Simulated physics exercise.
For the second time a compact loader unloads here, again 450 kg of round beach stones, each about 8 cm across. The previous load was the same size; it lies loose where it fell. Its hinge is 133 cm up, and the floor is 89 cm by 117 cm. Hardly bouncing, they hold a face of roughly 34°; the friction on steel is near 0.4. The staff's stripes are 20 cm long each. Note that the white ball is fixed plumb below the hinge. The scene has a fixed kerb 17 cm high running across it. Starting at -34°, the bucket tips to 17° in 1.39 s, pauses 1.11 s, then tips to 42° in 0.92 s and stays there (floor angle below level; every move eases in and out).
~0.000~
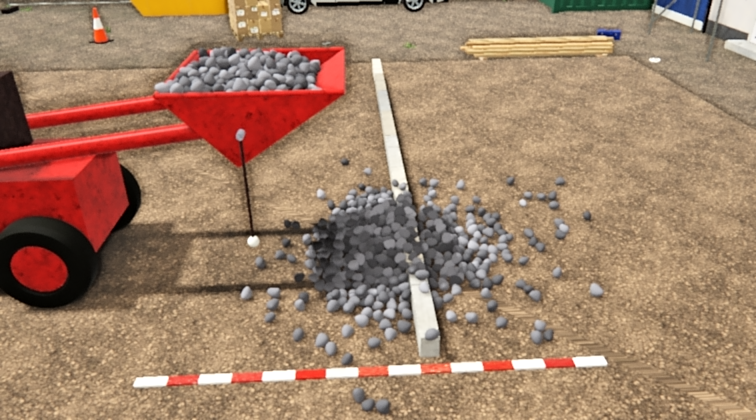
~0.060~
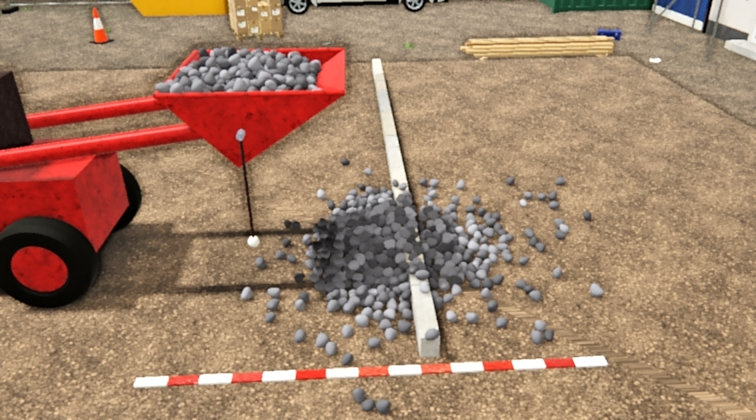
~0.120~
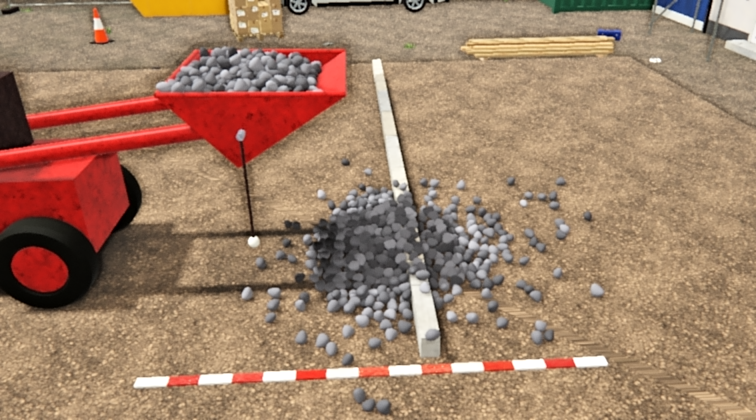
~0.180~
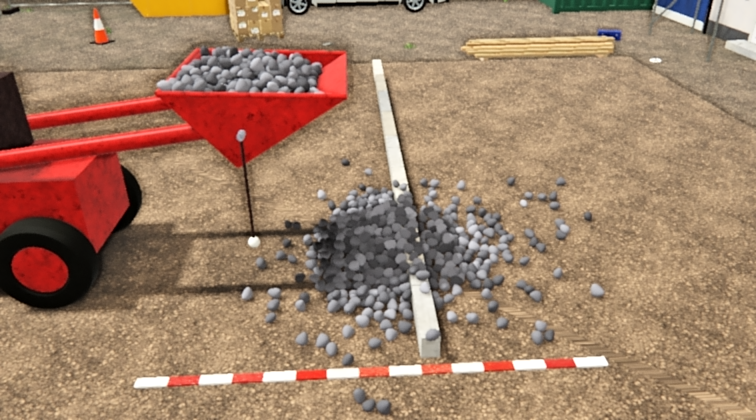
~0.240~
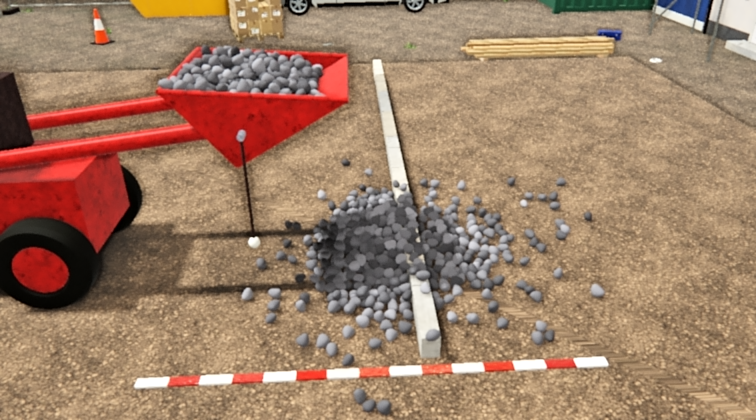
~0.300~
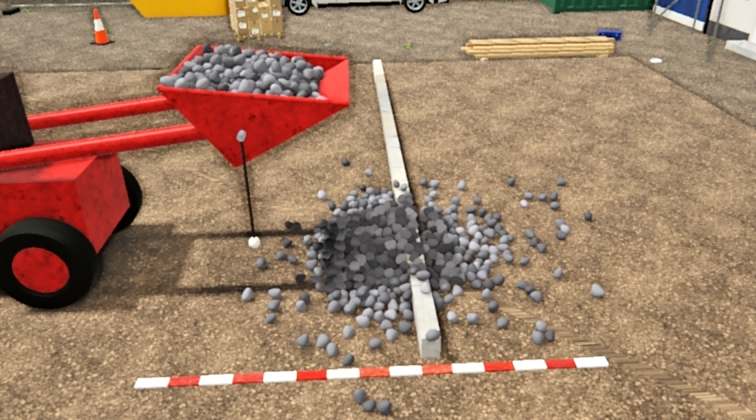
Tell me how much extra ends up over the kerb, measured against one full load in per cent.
The extra comes to about 35 percent of a load.
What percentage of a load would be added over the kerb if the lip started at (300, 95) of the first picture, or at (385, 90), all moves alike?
About 5 and 75 per cent.
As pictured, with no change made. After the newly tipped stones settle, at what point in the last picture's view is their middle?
Around (385, 234).
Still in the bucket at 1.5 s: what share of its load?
Roughly 85 per cent of its load.
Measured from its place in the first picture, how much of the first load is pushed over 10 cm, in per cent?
Roughly 20 percent.
After 1.0 s the floor is at 9°; in per cent of one load, 100 in the bucket, 72 on this side of the kerb, 28 over the kerb; the foremost stones are at (564, 215).
After 1.5 s the floor is at 17°; in per cent of one load, 86 in the bucket, 86 on this side of the kerb, 28 over the kerb; the foremost stones are at (564, 215).
After 3.9 s the floor is at 42°; in per cent of one load, 0 in the bucket, 137 on this side of the kerb, 63 over the kerb; the foremost stones are at (577, 226).
After 6.6 s the floor is at 42°; in per cent of one load, 0 in the bucket, 137 on this side of the kerb, 63 over the kerb; the foremost stones are at (577, 226). Net gain over the kerb, 35.
